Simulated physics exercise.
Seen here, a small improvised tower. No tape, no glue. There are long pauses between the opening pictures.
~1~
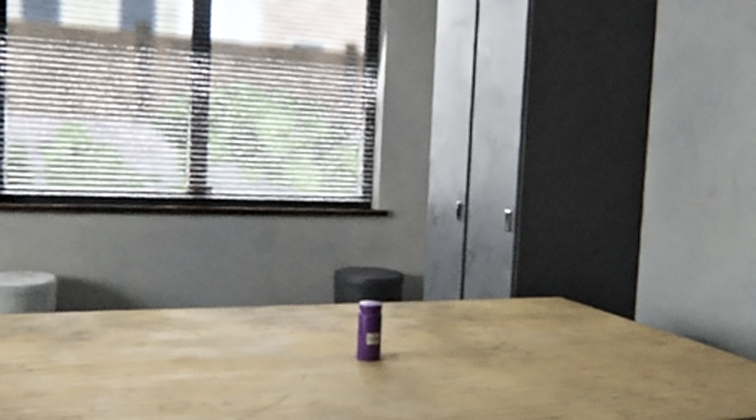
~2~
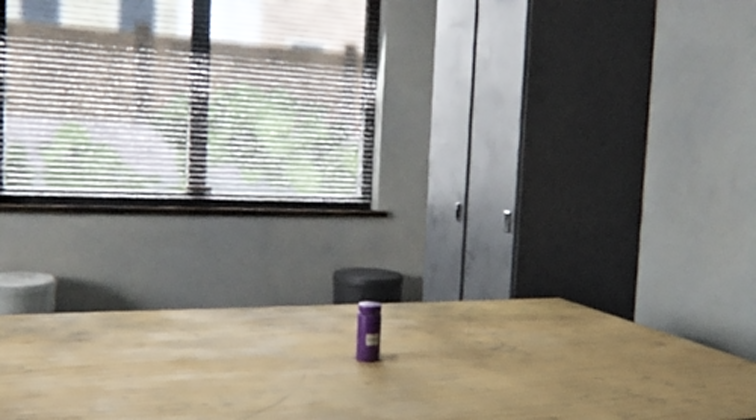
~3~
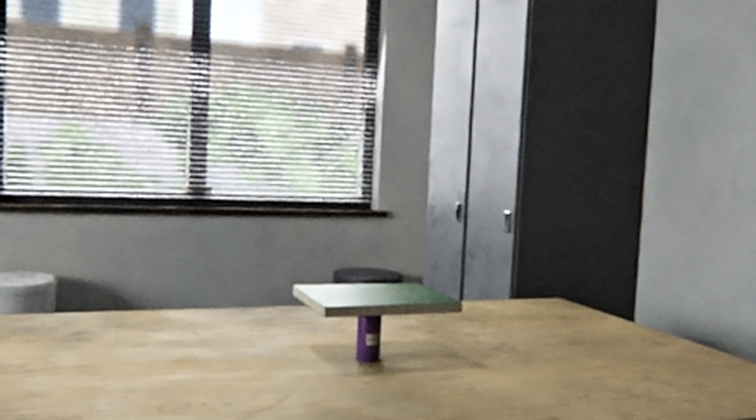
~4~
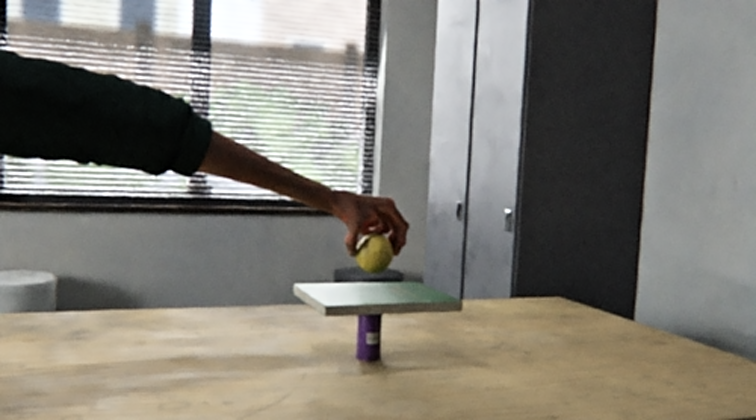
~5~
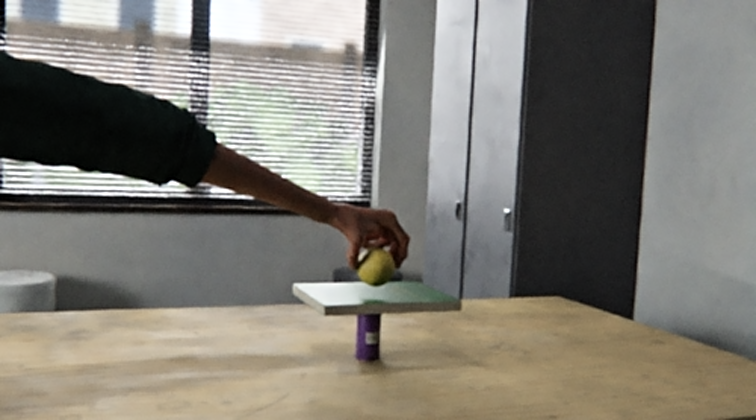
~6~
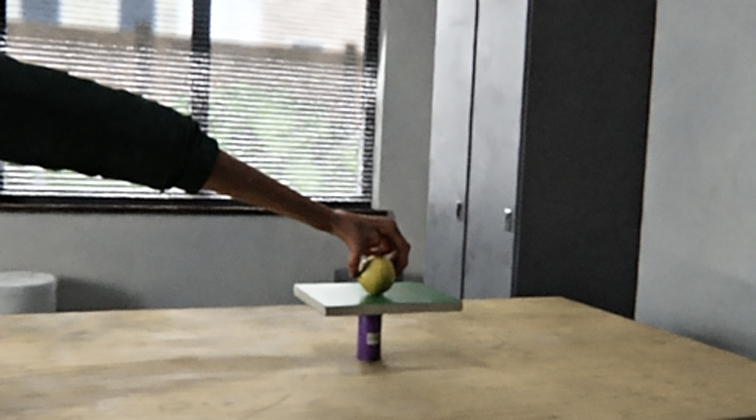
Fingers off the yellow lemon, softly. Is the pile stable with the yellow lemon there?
In the end the stack keeps its balance.
Then, 0.20 s after the last picture, nothing has stirred.
Then, 0.50 s after the last picture, yellow lemon resting near (377, 276).
At rest, all 3 in place. Seen from the same camera at the end, yellow lemon near (377, 276). The stack holds.
